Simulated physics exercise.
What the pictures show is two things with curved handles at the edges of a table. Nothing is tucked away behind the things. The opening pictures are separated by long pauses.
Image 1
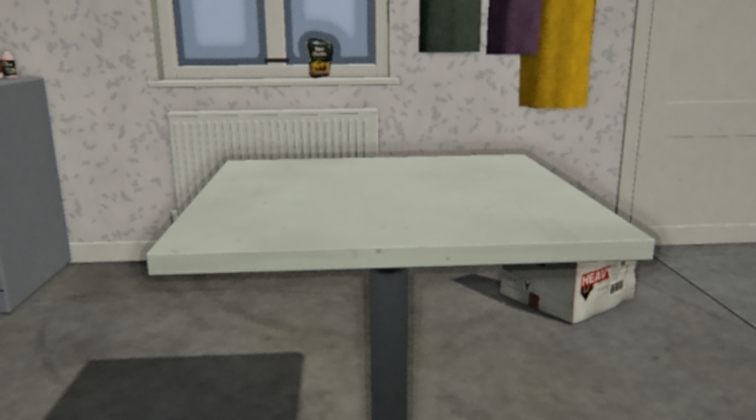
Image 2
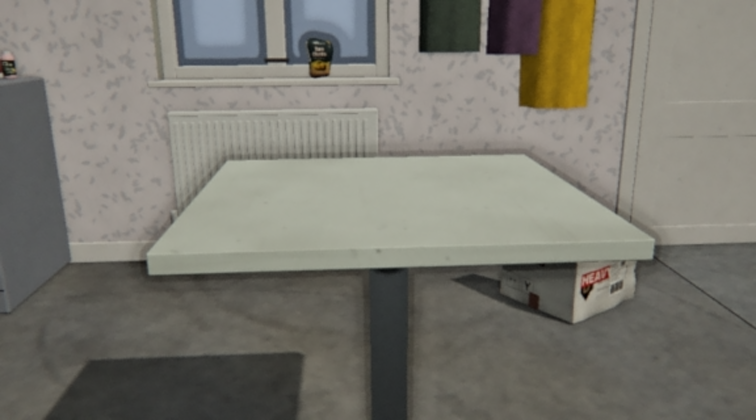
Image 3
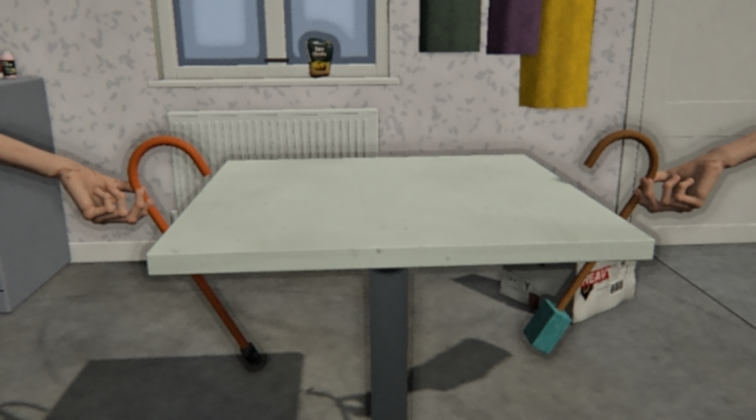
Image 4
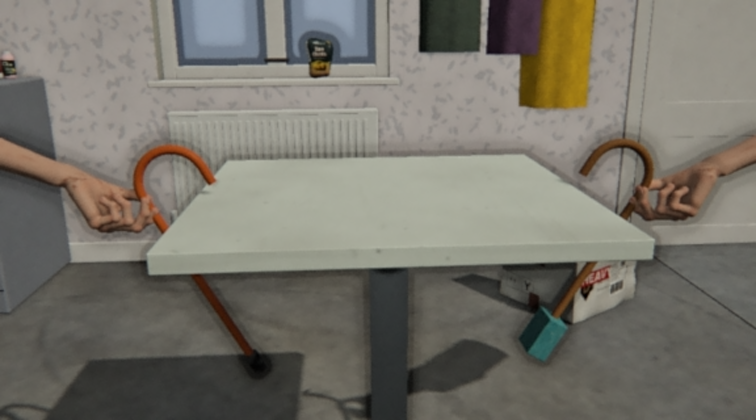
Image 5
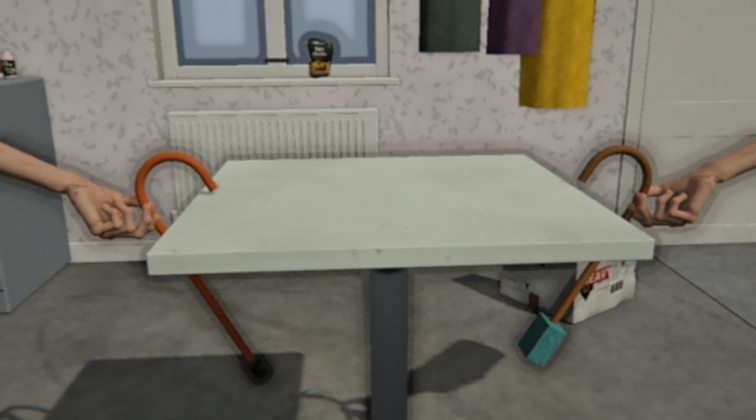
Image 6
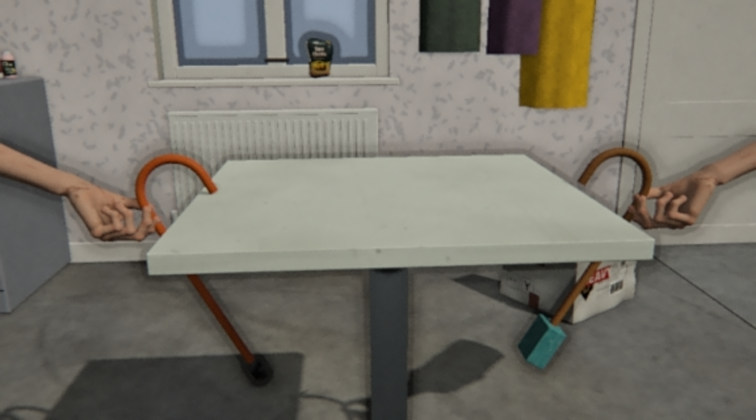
In a room with patterned wallpaper, a pale table stands alone before a radiator and window. Two hands then appear at the sides, with an orange cane at the left edge and a curved-handled stick with a turquoise block at the right. Both shift slightly, then stay nearly still, hands beside them.
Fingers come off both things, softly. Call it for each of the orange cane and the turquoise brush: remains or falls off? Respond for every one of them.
Orange cane - remains; turquoise brush - falls off.
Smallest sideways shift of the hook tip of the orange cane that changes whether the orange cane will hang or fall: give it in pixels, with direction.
You'd move it 16 pixels toward the left.
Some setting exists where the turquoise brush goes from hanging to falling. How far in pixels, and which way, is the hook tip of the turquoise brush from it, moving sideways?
Some 8 pixels, left.
Then, 0.36 s past the last view, orange cane at rest near (222, 267); turquoise brush come down.
Finally, the orange cane hangs from the table, near (223, 267); the turquoise brush slips off.
